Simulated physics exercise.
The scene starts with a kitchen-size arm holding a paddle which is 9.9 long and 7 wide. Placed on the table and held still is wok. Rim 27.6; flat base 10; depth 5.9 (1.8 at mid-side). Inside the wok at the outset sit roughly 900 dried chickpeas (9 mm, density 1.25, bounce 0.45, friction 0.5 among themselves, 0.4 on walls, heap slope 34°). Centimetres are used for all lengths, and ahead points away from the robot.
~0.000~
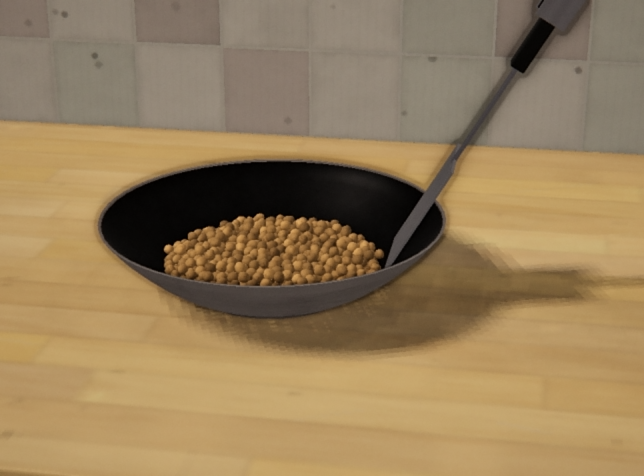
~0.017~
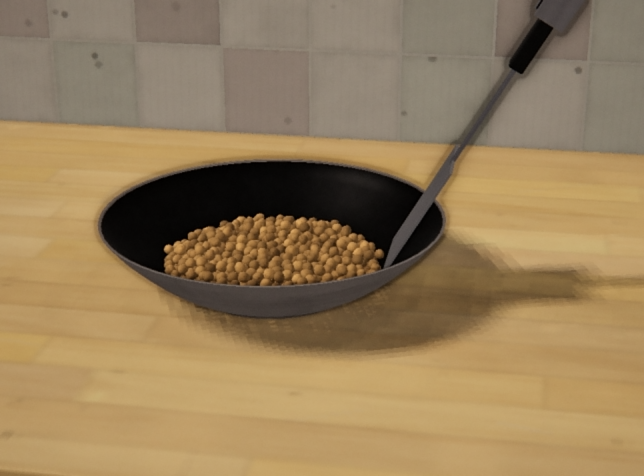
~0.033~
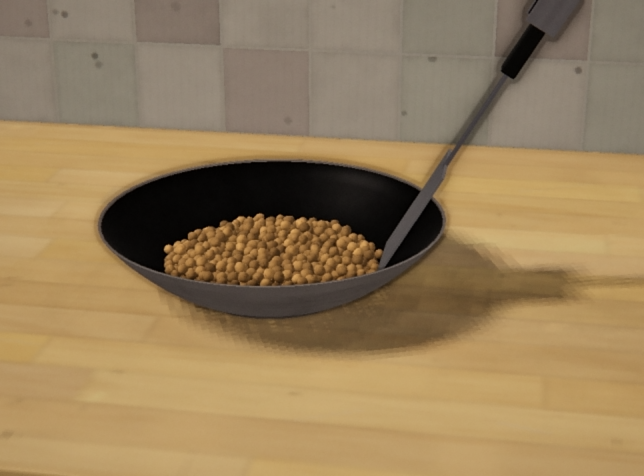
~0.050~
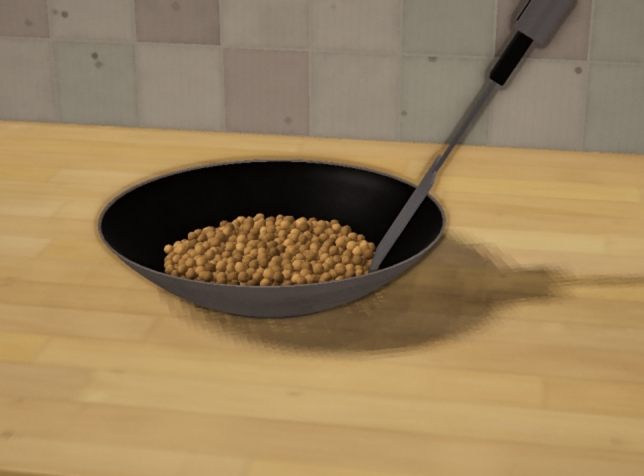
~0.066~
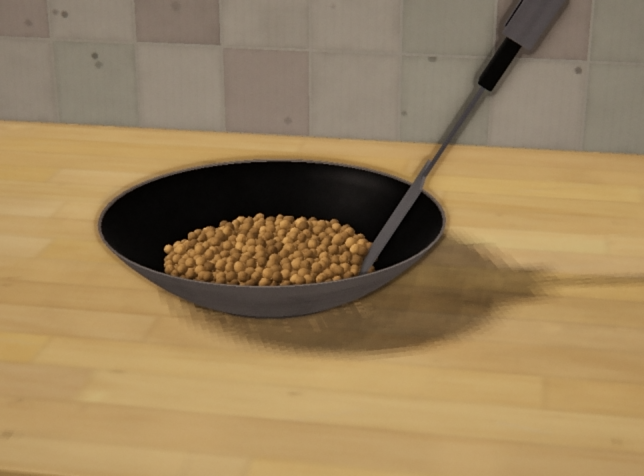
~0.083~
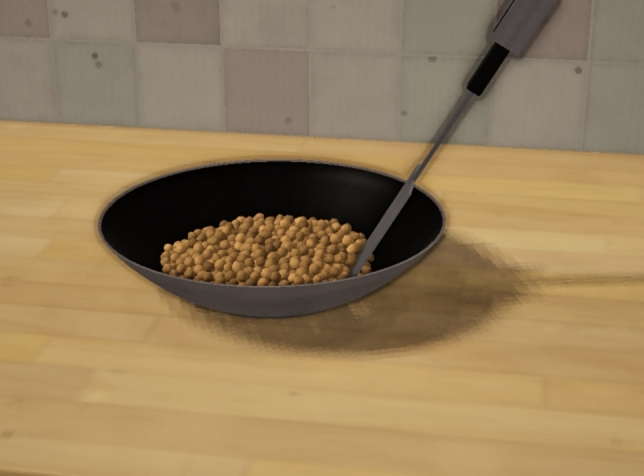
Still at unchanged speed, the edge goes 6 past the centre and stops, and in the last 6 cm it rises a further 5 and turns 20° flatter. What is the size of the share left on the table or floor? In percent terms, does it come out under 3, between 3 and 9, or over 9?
It comes out under 3 %.
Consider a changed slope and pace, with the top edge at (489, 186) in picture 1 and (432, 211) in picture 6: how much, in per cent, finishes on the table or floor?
5 %.
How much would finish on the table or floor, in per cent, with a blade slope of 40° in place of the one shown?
Near 0 %.
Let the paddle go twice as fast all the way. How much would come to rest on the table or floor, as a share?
Then roughly 10 percent.
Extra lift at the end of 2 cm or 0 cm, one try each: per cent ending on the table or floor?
Try one gives about 0 in a hundred, try two about 0 in a hundred.
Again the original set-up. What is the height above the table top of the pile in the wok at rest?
Roughly 6.5 centimetres.
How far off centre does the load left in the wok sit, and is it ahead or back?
I'd put it at roughly 4.0 cm toward the front.
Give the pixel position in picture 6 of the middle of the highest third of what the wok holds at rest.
Somewhere near (175, 234) in the last picture.
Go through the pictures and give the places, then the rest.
Paddle top edge at (456, 158), sloping 60°; upper third of the load around (274, 252), from x 170 to 380, top at y 220; 900 in the wok, in the first picture.
Paddle top edge at (455, 158), sloping 60°; upper third of the load around (274, 252), from x 170 to 380, top at y 220, in the second picture.
Paddle top edge at (447, 163), sloping 60°; upper third of the load around (274, 252), from x 170 to 380, top at y 220, in the third picture.
Paddle top edge at (436, 169), sloping 60°; upper third of the load around (273, 252), from x 170 to 375, top at y 220, in the fourth picture.
Paddle top edge at (426, 174), sloping 60°; upper third of the load around (274, 251), from x 170 to 375, top at y 220, in the fifth picture.
Paddle top edge at (415, 178), sloping 60°; upper third of the load around (272, 250), from x 165 to 370, top at y 220; 900 in the wok, in the sixth picture.
By 0.18 s, sloping 60°, highest piece 5 above the table; 900 in the wok.
By 0.27 s, sloping 51°, highest piece 6 above the table; 900 in the wok.
By 0.51 s, sloping 40°, highest piece 7 above the table; 898 in the wok, 1 on the table or floor, 1 on the blade or in flight.
By 1.56 s, sloping 40°, highest piece 6 above the table; 898 in the wok, 2 on the table or floor.
Final count, 898 in the wok, 2 on the table or floor. That is 0 % on the table or floor.
